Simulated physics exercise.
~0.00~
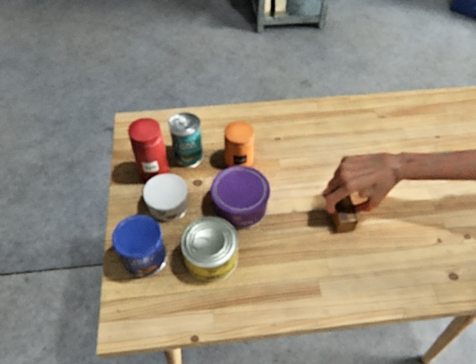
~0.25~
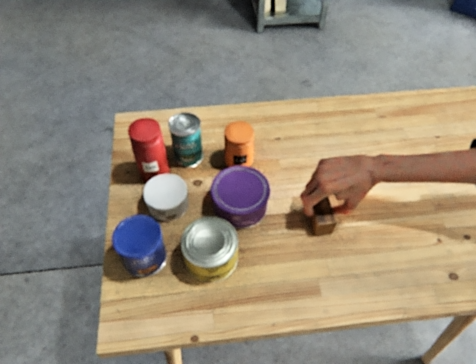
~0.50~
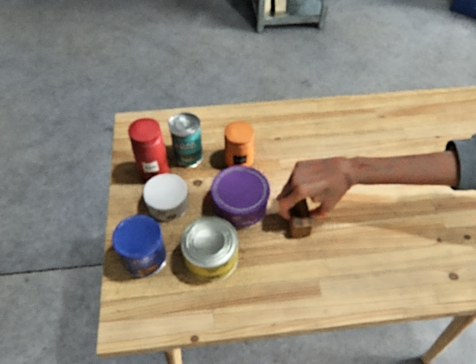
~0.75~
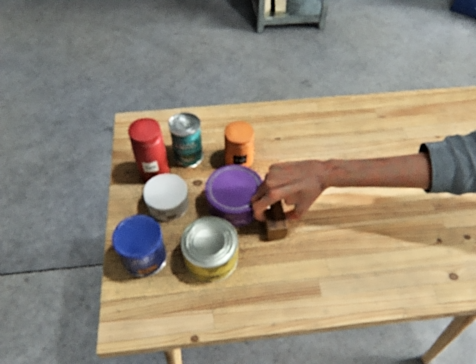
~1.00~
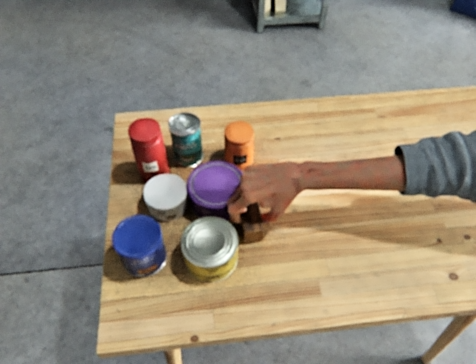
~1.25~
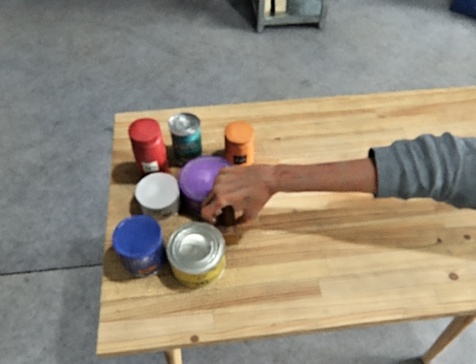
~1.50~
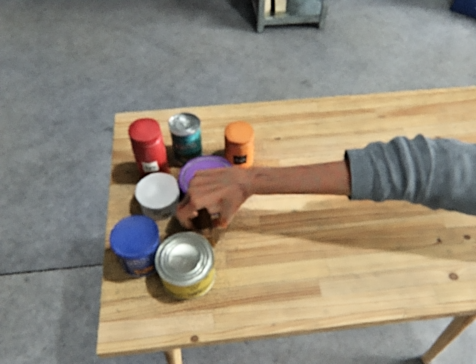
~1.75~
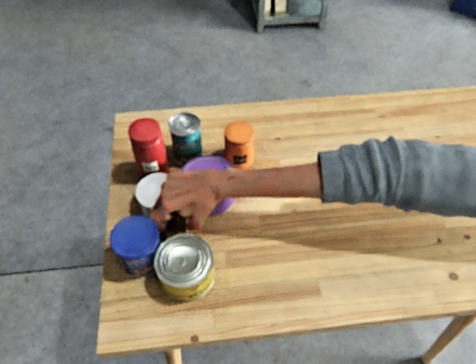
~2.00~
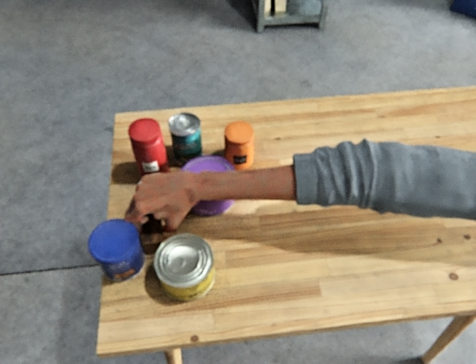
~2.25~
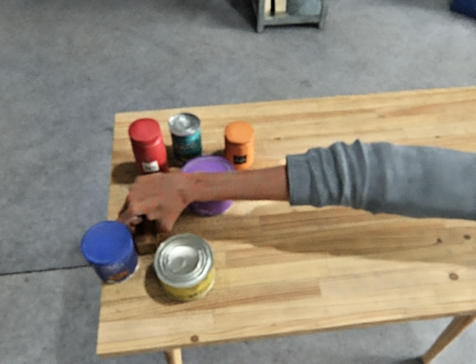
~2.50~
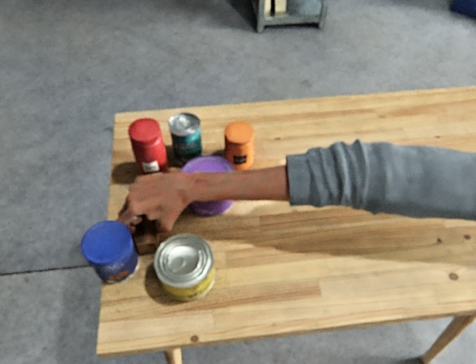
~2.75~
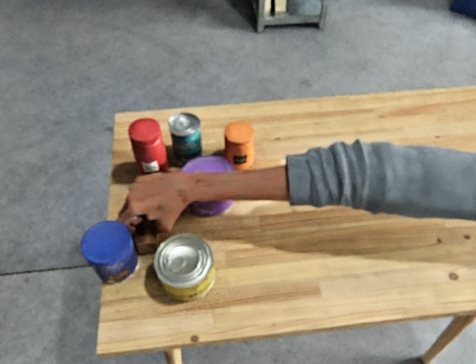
On a wooden table, a hand sliding a small block leftward through tubs and tins, nudging several aside before stopping, all upright.
